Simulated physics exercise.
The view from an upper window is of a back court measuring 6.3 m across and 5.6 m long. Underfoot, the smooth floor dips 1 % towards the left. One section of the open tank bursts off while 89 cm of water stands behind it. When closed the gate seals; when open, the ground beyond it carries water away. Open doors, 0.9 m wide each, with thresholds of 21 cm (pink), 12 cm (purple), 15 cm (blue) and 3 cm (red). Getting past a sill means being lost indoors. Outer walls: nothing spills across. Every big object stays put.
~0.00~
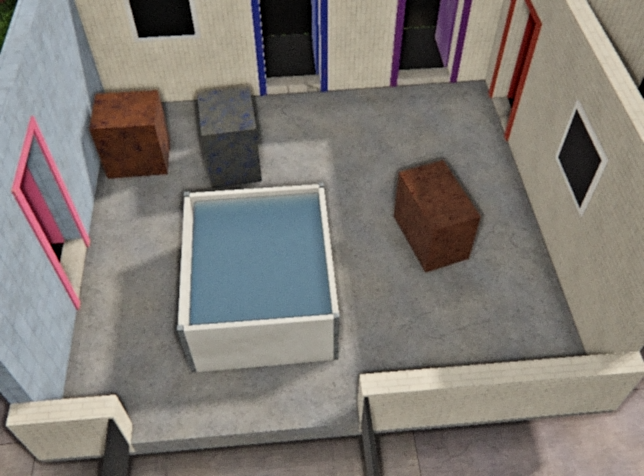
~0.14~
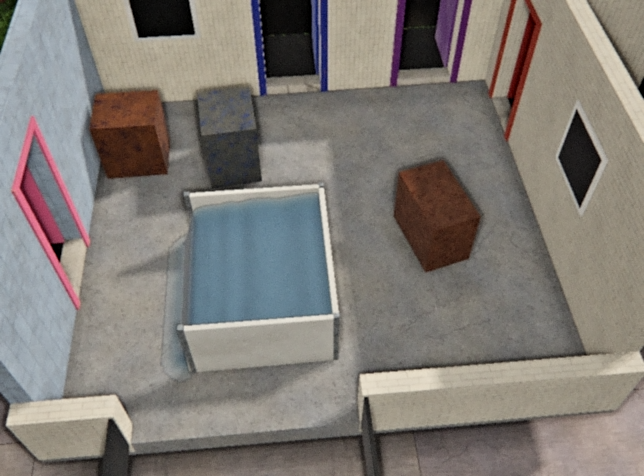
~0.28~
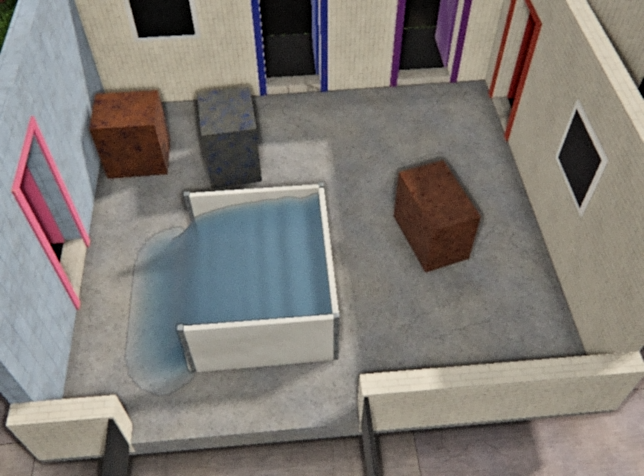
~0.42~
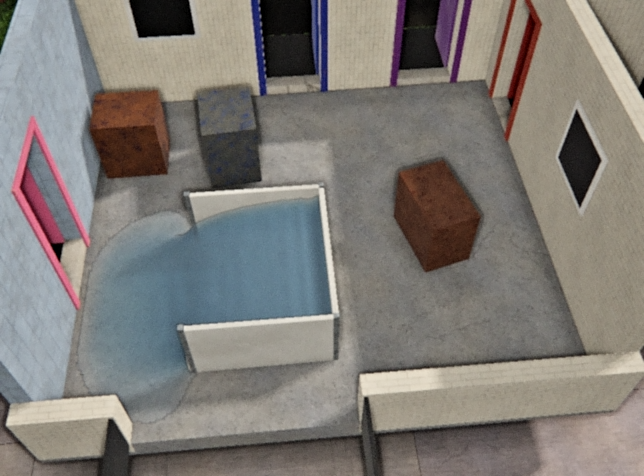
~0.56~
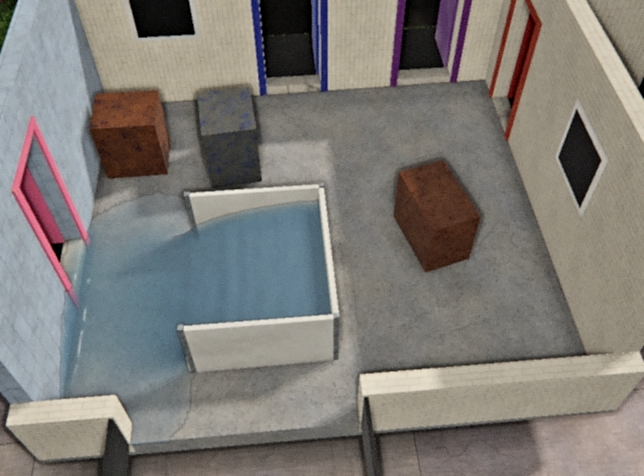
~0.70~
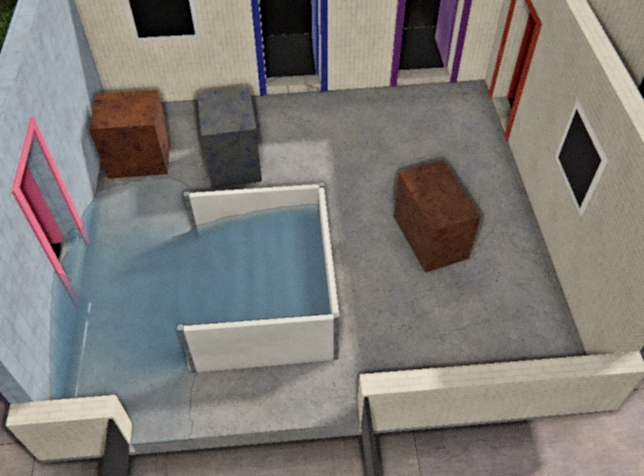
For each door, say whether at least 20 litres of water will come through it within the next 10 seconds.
Door by door: The pink door lets through 20 litres or more; the purple door lets through less than 20 litres; the blue door lets through less than 20 litres; the red door lets through 20 litres or more.
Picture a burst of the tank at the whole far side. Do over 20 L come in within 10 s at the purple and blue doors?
Measured against that limit, purple comes out beyond it and blue comes out beyond it.
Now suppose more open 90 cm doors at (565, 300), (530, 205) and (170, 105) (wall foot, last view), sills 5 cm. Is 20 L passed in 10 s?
The first one doesn't reach it, the second one doesn't reach it, and the third one exceeds it.
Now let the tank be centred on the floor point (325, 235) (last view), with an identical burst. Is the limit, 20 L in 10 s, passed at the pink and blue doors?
Lab note: Pink door limit exceeded; blue door limit not exceeded.
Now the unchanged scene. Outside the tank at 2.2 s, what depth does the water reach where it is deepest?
Roughly 44 cm.
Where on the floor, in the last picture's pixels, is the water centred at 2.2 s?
I'd say somewhere around (162, 288).
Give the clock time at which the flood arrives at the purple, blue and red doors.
Door times: Purple 4.0 s / blue 2.8 s / red 5.0 s.
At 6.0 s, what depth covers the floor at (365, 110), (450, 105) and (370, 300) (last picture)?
2, 2 and 1 cm.
After 1.4 s water covers 20 % of the floor and is deepest (68 cm) near (59, 429); pink door 53 cm at the sill, 165 L in, purple door not reached, blue door not reached, red door not reached.
After 2.2 s water covers 35 % of the floor and is deepest (44 cm) near (59, 429); pink door 37 cm at the sill, 297 L in, purple door not reached, blue door not reached, red door not reached.
After 3.5 s water covers 55 % of the floor and is deepest (30 cm) near (207, 178); pink door 19 cm at the sill, 337 L in, purple door not reached, blue door 6 cm at the sill, 0 L in, red door not reached.
After 6.0 s water covers 95 % of the floor and is deepest (18 cm) near (110, 106); pink door 12 cm at the sill, 338 L in, purple door 2 cm at the sill, 0 L in, blue door 4 cm at the sill, 0 L in, red door 9 cm at the sill, 7 L in.
After 10.0 s water covers 100 % of the floor and is deepest (10 cm) near (82, 286); pink door 10 cm at the sill, 338 L in, purple door 7 cm at the sill, 0 L in, blue door 4 cm at the sill, 0 L in, red door 7 cm at the sill, 57 L in.
